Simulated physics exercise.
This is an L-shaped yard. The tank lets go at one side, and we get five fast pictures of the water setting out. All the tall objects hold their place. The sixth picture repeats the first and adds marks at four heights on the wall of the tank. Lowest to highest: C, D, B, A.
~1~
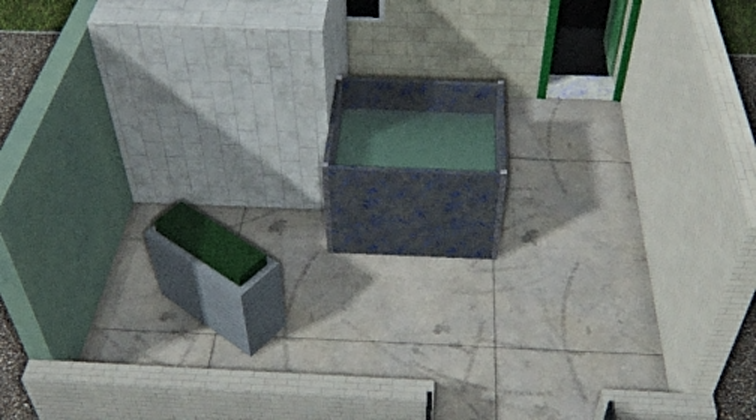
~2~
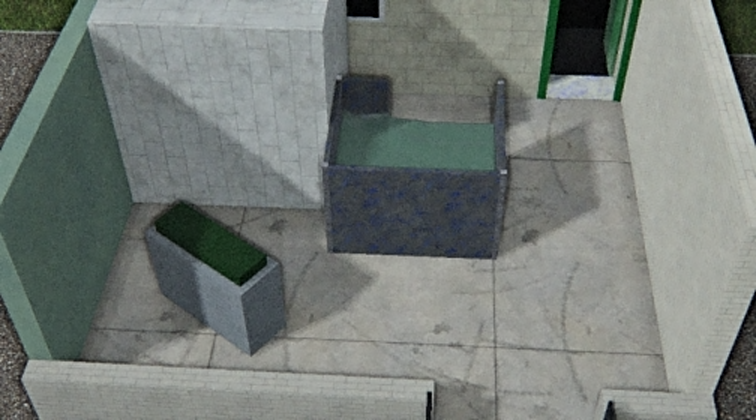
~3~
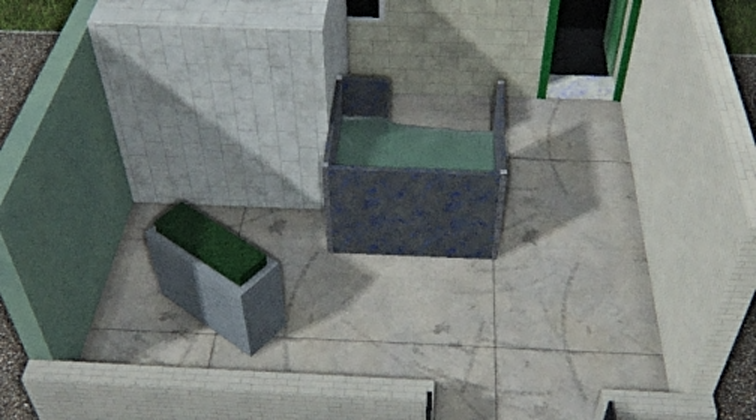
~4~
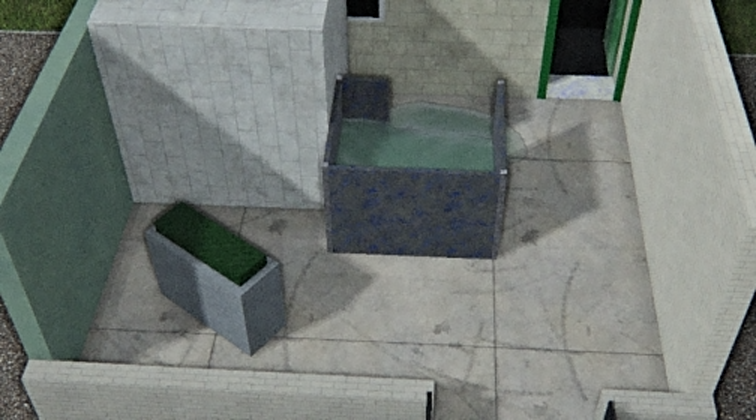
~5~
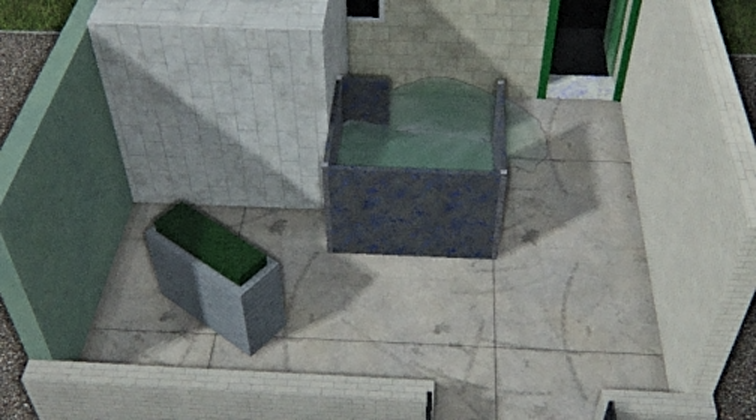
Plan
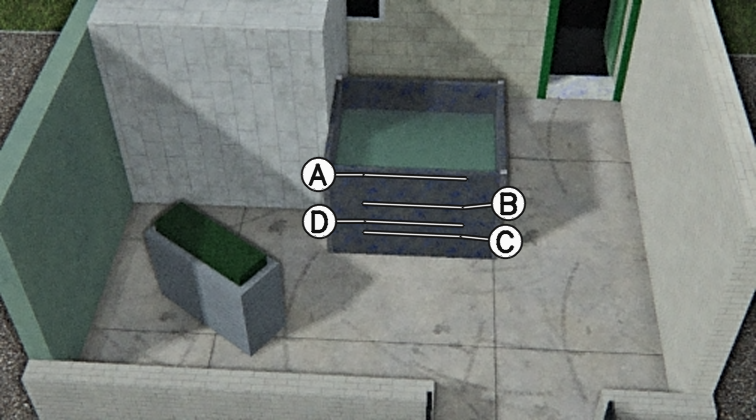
A dark, mottled square tank of greenish water stands in a walled, paved yard, seen from a high, steady viewpoint. A grey planter topped with dark green sits at front left, near a green side wall, with pale block walls around and a green-framed doorway at back right. The tank's back side opens, and the water slips out behind it, spreading in a thin, translucent sheet toward the back wall and right.
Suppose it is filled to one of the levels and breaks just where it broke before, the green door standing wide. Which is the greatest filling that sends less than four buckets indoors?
Line D.
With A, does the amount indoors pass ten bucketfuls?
Yes, it does.
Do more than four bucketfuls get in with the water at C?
No, not at all.
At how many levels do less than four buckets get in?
Two of them.
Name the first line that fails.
That would be B.
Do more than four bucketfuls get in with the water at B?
Yes.
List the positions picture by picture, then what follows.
In the first picture, water in the tank at rest, its middle at (416, 151); foot of the green doorway at (579, 99); open gate at (518, 382).
In the second picture, water covers 2 % of the ground, its front hidden from here.
In the third picture, water covers 4 % of the ground, its front hidden from here.
In the fourth picture, water covers 9 % of the ground, its front hidden from here.
In the fifth picture, water covers 15 % of the ground, its front hidden from here.
On the marked copy, A at (414, 176); B at (413, 205); C at (412, 234); D at (413, 223); from the bottom up C, D, B, A.
With A, dozens of bucketfuls pour in.
With B, about 10 bucketfuls get in.
With C, nothing gets over.
With D, a bucket or two gets in.
